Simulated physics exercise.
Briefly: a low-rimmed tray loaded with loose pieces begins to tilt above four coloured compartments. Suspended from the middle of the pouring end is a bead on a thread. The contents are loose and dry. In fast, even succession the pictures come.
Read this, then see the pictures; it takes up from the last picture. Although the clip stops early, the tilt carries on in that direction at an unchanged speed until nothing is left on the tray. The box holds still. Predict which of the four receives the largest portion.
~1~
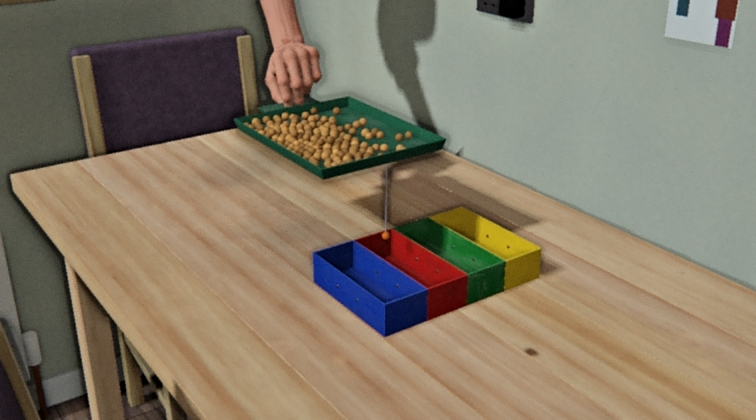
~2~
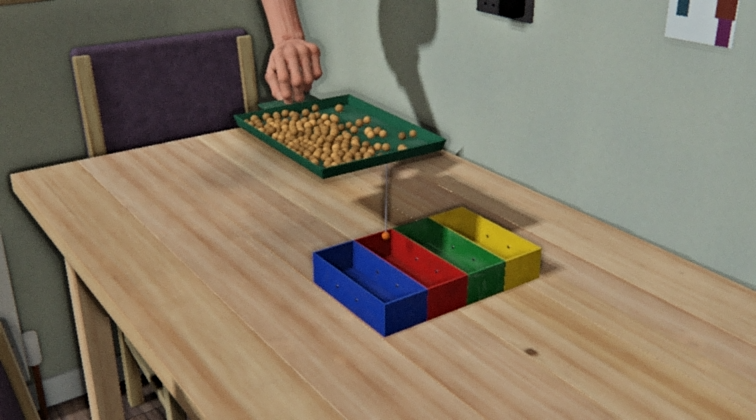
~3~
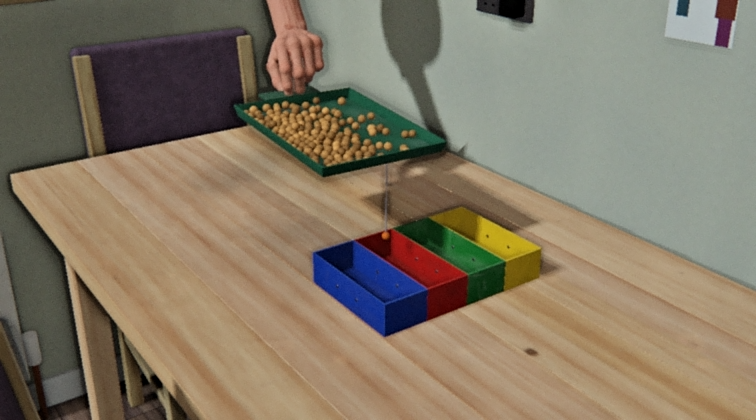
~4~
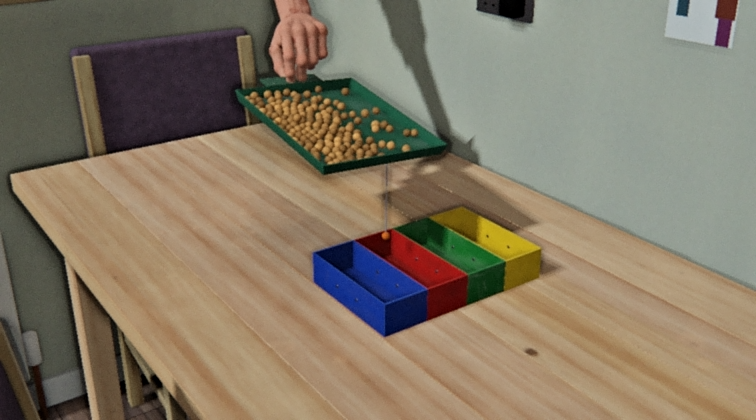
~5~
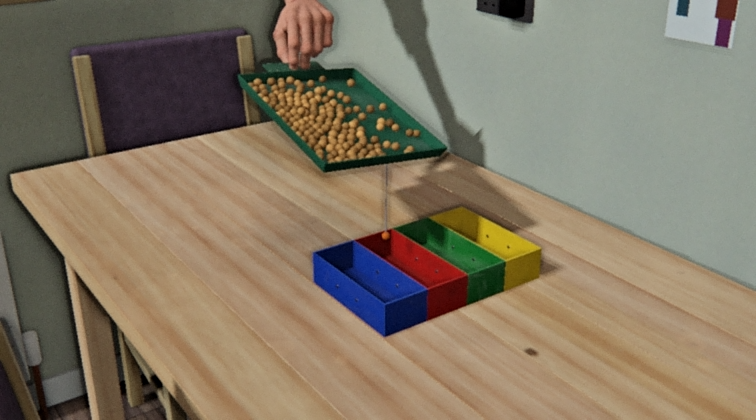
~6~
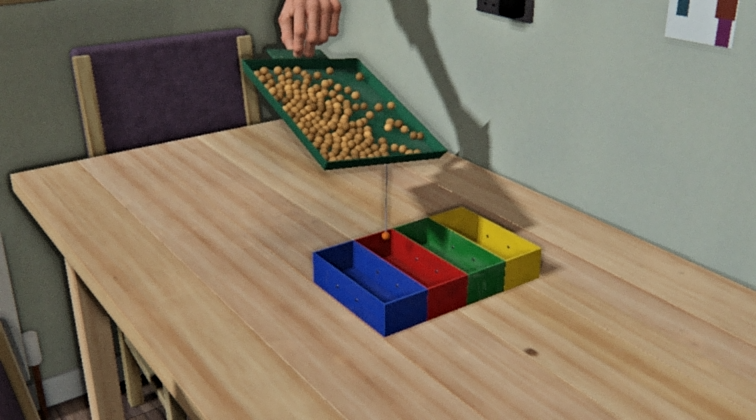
The green one receives the largest portion.
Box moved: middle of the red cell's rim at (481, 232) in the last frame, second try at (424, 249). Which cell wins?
The cell in blue first, the green one second.
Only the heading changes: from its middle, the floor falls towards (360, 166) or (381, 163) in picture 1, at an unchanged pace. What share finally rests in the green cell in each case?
For the first it's near 0 %, for the second near 30 %.
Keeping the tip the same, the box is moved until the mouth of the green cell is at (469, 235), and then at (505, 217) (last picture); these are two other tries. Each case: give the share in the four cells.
Close to 100 %, followed by close to 80 %.
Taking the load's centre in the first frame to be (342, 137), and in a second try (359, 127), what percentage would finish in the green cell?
Around 50 in a hundred the first time, around 50 in a hundred the second.
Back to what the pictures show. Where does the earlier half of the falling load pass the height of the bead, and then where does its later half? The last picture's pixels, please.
Points: About (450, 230), then about (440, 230).
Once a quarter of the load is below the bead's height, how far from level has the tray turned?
Roughly 70 degrees of turn.
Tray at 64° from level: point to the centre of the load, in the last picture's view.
I'd put the middle of the pieces at roughly (422, 161).
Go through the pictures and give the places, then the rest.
Corners of the pouring end (323, 167) and (442, 138), level; middle of the load (315, 140), round wooden beads; bead on its thread (386, 236); blue cell (406, 310); red cell (447, 294); green cell (486, 280); yellow cell (522, 266), in the first frame.
Corners of the pouring end (323, 167) and (442, 139), level; middle of the load (315, 138), in the second frame.
Corners of the pouring end (324, 166) and (442, 141), tipped barely, lowest at the right corner; middle of the load (315, 134), about a tenth on the move, in the third frame.
Corners of the pouring end (325, 163) and (443, 143), tipped a little, lowest at the right corner; middle of the load (317, 127), about a tenth on the move, in the fourth frame.
Corners of the pouring end (326, 161) and (443, 146), tipped clearly, lowest at the right corner; middle of the load (320, 120), roughly a quarter on the move, in the fifth frame.
Corners of the pouring end (328, 160) and (443, 149), tipped clearly, lowest at the right corner; middle of the load (327, 116), almost all on the move; blue cell (406, 310); red cell (447, 294); green cell (486, 280); yellow cell (522, 266), in the sixth frame.
Just after the last frame, tray tipped steeply; roughly two thirds on the tray; about a tenth in the green cell; about a tenth in the yellow cell; just a few in the red cell; roughly a quarter falling or outside the box.
A moment on, tray tipped past a quarter turn; just a few on the tray; roughly half in the green cell; roughly a quarter in the yellow cell; roughly a quarter in the red cell; just a few in the blue cell; about a tenth falling or outside the box.
Further on, tray tipped past a quarter turn; roughly half in the green cell; roughly a quarter in the yellow cell; roughly a quarter in the red cell; just a few in the blue cell; just a few falling or outside the box.
When it is over, tray tipped past a quarter turn; roughly half in the green cell; roughly a quarter in the yellow cell; roughly a quarter in the red cell; just a few in the blue cell; just a few outside the box.
